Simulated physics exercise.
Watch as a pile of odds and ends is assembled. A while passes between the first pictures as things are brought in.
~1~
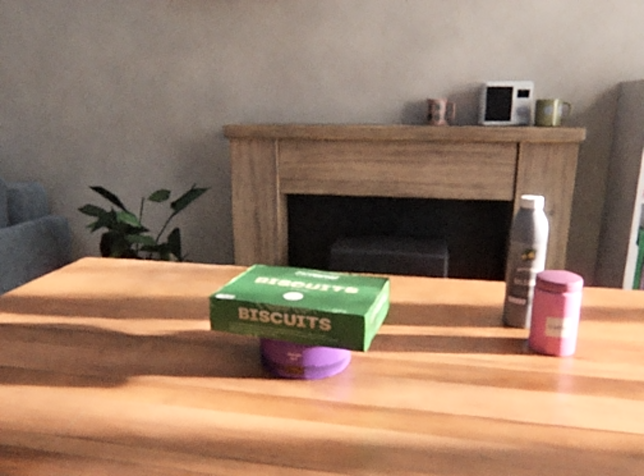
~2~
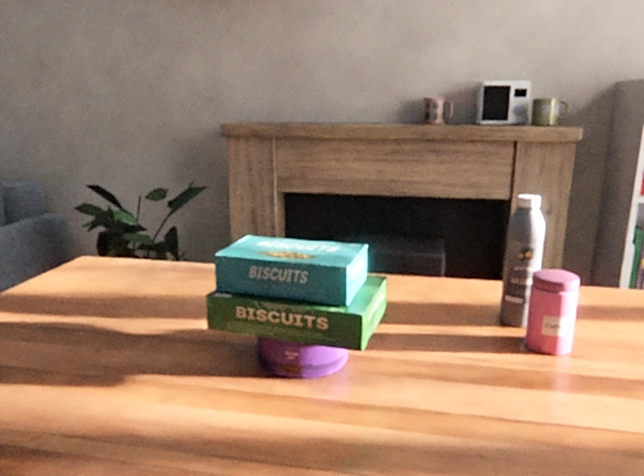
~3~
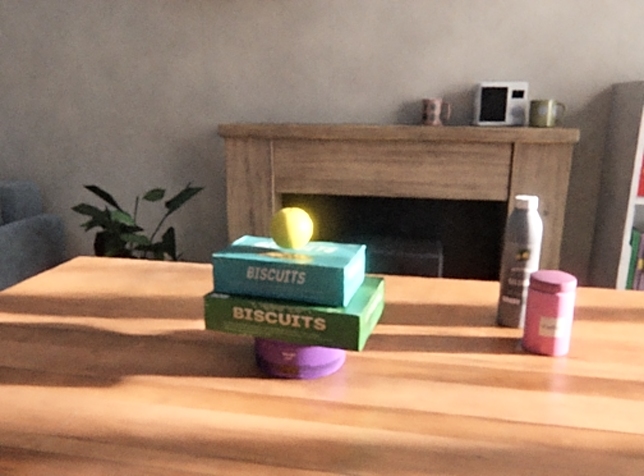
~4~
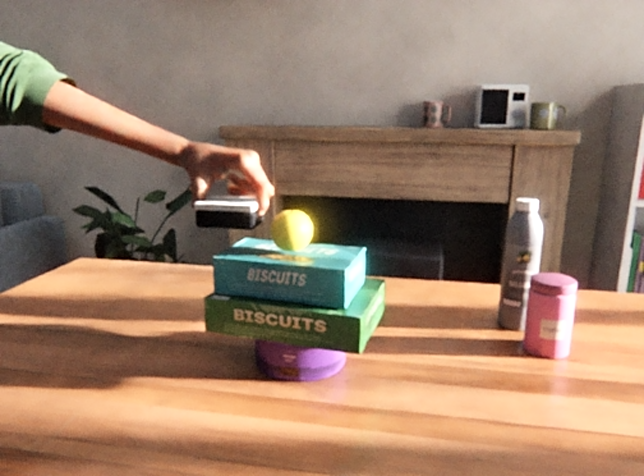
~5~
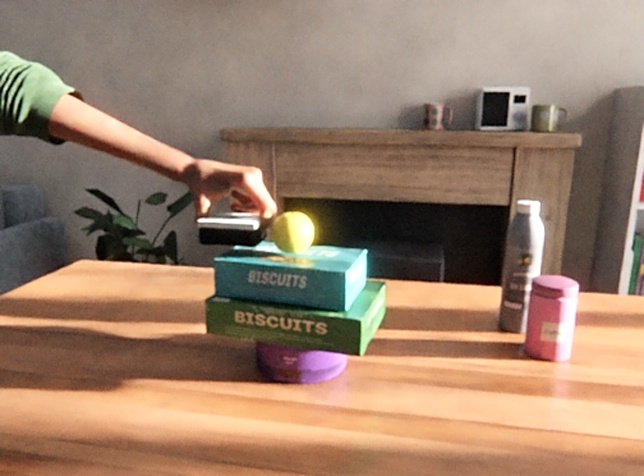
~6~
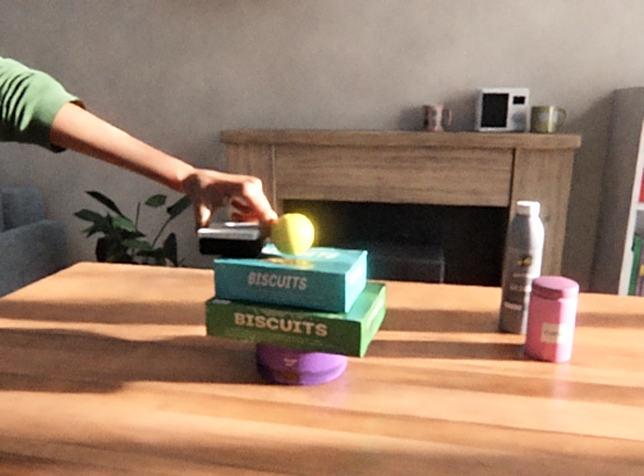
A hand in a green sleeve lowering a black sponge beside a yellow ball atop stacked biscuit boxes on a wooden table.
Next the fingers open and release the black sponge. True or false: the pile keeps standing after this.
True.
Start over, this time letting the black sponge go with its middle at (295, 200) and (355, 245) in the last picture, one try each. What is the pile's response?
With the first placement the pile tips over, with the second it remains stable.
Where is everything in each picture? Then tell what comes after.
The last thing is not in view yet; pink jar (554, 312), in the first picture.
The last thing is not in view yet; turquoise packet (293, 267), in the second picture.
The last thing is not in view yet; grey bottle (520, 262), in the third picture.
On its way; black sponge (231, 213); pink jar (549, 315), in the fourth picture.
On its way; black sponge (234, 230); turquoise packet (292, 272), in the fifth picture.
In place under the hand; black sponge (234, 239); grey bottle (521, 268), in the sixth picture.
Then, 0.50 s on from there, no change.
Then, 1.30 s on from there, black sponge resting near (234, 241).
In the end, all 7 unmoved. At the end, from the last picture's camera, black sponge near (234, 241). The pile keeps its balance.
